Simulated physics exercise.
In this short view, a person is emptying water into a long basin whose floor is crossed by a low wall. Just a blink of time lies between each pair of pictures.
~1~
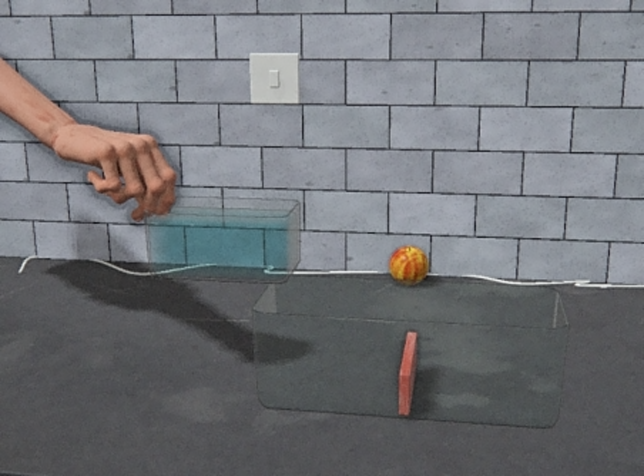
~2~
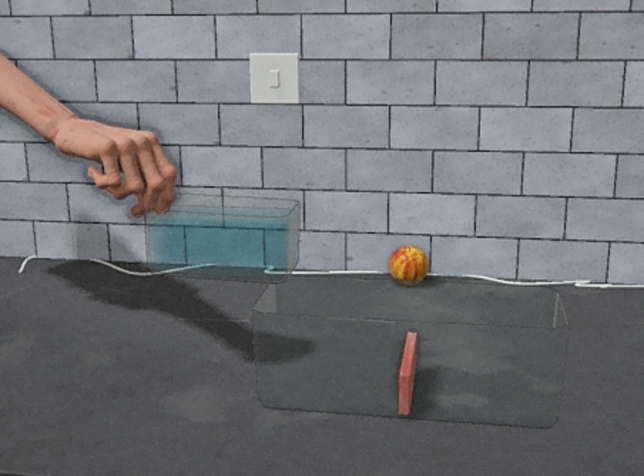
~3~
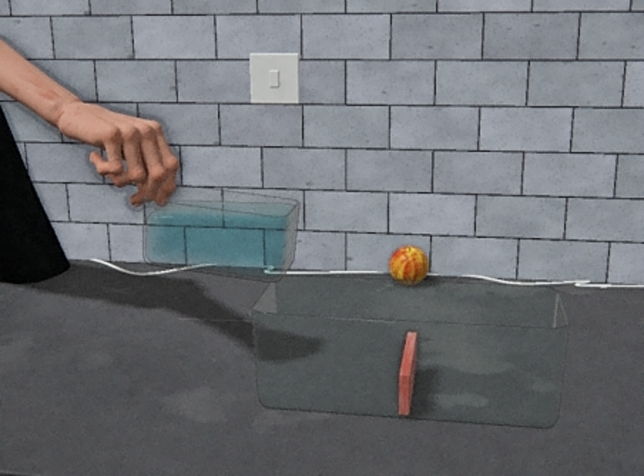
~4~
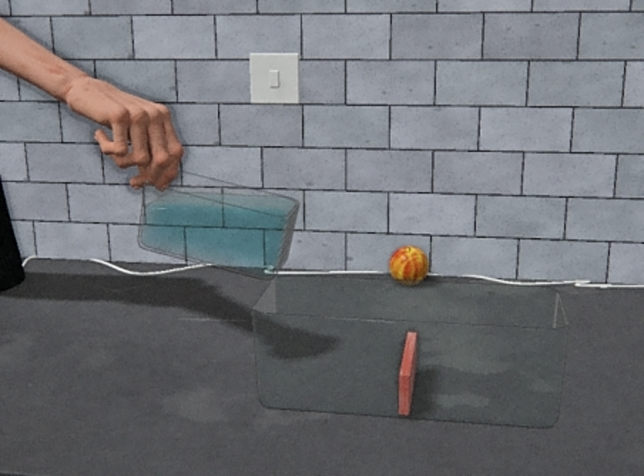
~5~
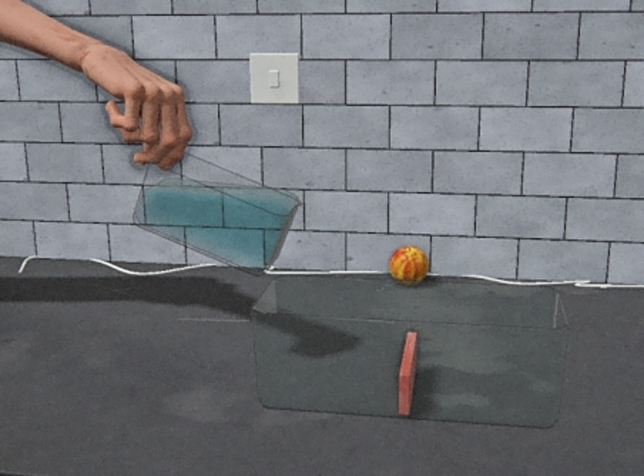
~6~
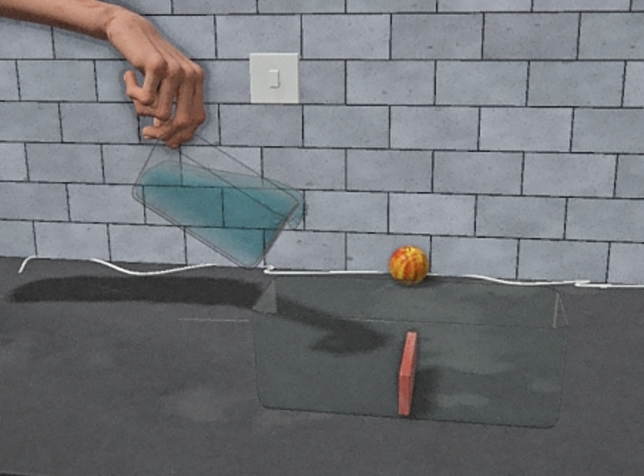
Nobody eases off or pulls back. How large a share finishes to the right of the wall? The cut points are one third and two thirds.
The share right of the wall lands inside the two marks of one third and two thirds.
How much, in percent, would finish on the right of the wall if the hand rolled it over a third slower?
Roughly 45 per cent ends up there.
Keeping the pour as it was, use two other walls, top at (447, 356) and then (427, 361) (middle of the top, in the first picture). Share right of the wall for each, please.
Try 1: About 15 percent; try 2: About 25 percent.
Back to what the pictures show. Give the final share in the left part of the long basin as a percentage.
It comes to 45 per cent or so.
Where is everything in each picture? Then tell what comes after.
In the first frame, it leans 0°; its right rim is at (294, 210); the water meets the walls at (159, 213) and (294, 218); the long basin's rim runs from (263, 294) to (563, 309); the wall's top is at (409, 354).
In the second frame, it leans 1°; its right rim is at (294, 211); the water meets the walls at (159, 212) and (294, 216).
In the third frame, it leans 6°; its right rim is at (293, 211); the water meets the walls at (157, 208) and (293, 211).
In the fourth frame, it leans 12°; its right rim is at (293, 211); the water meets the walls at (157, 199) and (294, 205).
In the fifth frame, it leans 21°; its right rim is at (293, 211); the water meets the walls at (152, 187) and (290, 203); 3 per cent is over the edge.
In the sixth frame, it leans 32°; its right rim is at (292, 211); the water meets the walls at (152, 169) and (288, 198); 6 per cent is over the edge.
A moment on, the oblong tub is tipped on its side and 40 per cent is still to pour, 12 is left of the wall and 0 right of it.
Next, the oblong tub is tipped on its side and 6 per cent is still to pour, 28 is left of the wall and 49 right of it.
Then the oblong tub is tipped on its side and 2 per cent is still to pour, 36 is left of the wall and 36 right of it.
Later the oblong tub is tipped on its side and 0 per cent is still to pour, 44 is left of the wall and 47 right of it.
In the end 47 per cent lies left of the wall, 45 right of it and 8 outside.
